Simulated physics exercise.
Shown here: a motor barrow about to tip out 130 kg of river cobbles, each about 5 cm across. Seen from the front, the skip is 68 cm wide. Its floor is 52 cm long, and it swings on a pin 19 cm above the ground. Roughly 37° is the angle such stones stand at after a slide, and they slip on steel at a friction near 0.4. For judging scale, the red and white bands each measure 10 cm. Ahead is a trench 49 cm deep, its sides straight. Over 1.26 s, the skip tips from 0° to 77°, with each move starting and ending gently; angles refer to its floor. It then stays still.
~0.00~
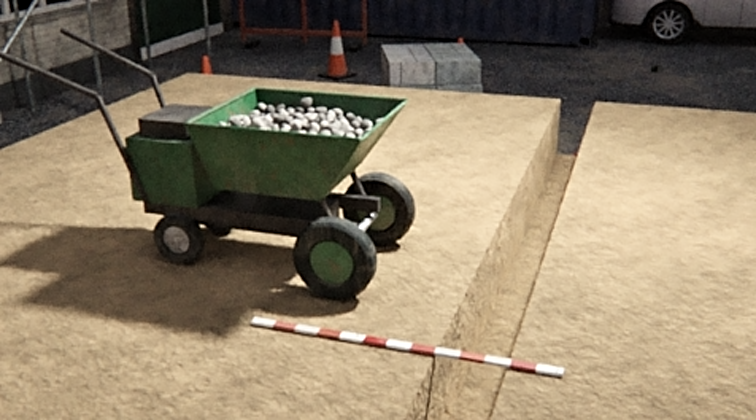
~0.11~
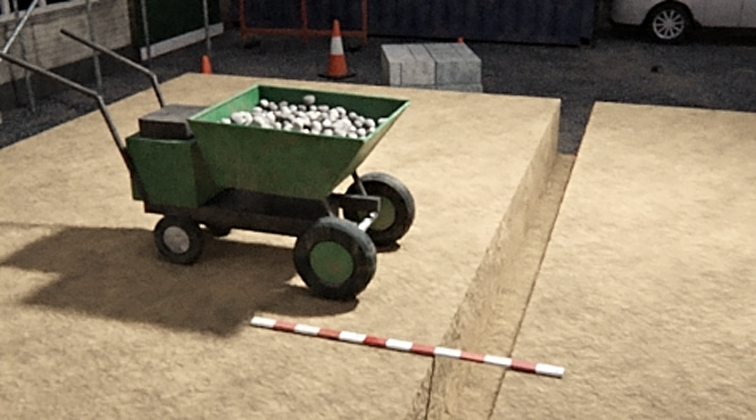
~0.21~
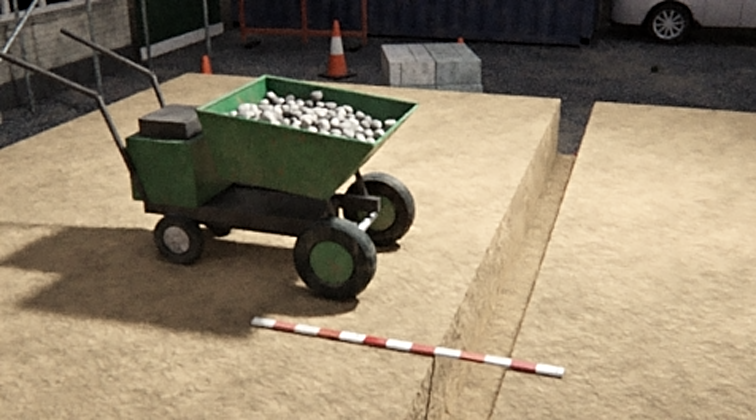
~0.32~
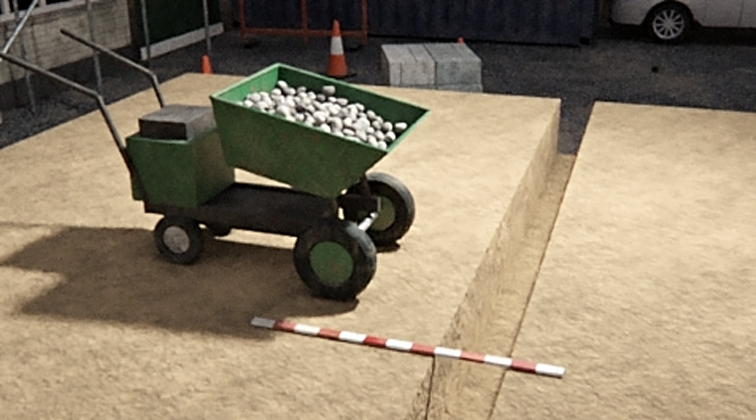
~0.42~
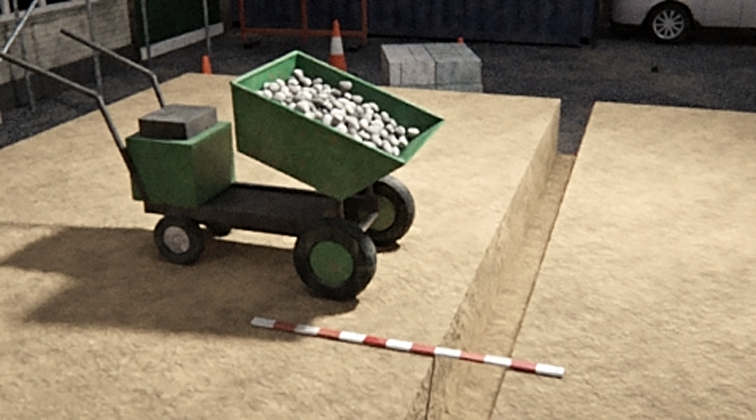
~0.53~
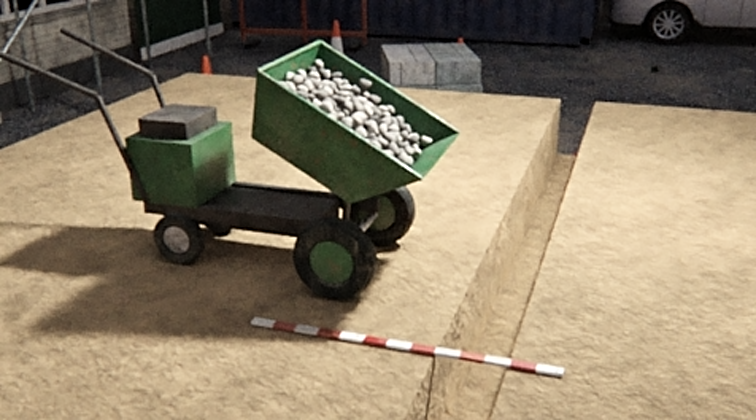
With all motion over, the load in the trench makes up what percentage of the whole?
It makes up about 70 percent of the whole load.
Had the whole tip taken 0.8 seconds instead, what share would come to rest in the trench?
With that timing, about 55 per cent.
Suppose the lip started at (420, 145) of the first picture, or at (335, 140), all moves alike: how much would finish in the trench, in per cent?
Some 10 and some 95 per cent, in that order.
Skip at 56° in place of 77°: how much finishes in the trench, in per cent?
I'd guess some 30 in a hundred.
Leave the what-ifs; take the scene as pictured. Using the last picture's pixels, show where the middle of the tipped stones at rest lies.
I'd point somewhere around (511, 357).
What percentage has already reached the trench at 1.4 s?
Close to 35 per cent has got there by then.
After 0.9 s the floor is at 65°; 100 % in the skip; the foremost stones are at (482, 231).
After 1.4 s the floor is at 77°; 46 % in the skip, 34 % in the trench, 20 % past the trench; the foremost stones are at (609, 317).
After 1.7 s the floor is at 77°; 15 % in the skip, 55 % in the trench, 30 % past the trench; the foremost stones are at (722, 308).
After 3.7 s the floor is at 77°; 0 % in the skip, 70 % in the trench, 30 % past the trench; the foremost stones are past the picture's edge.
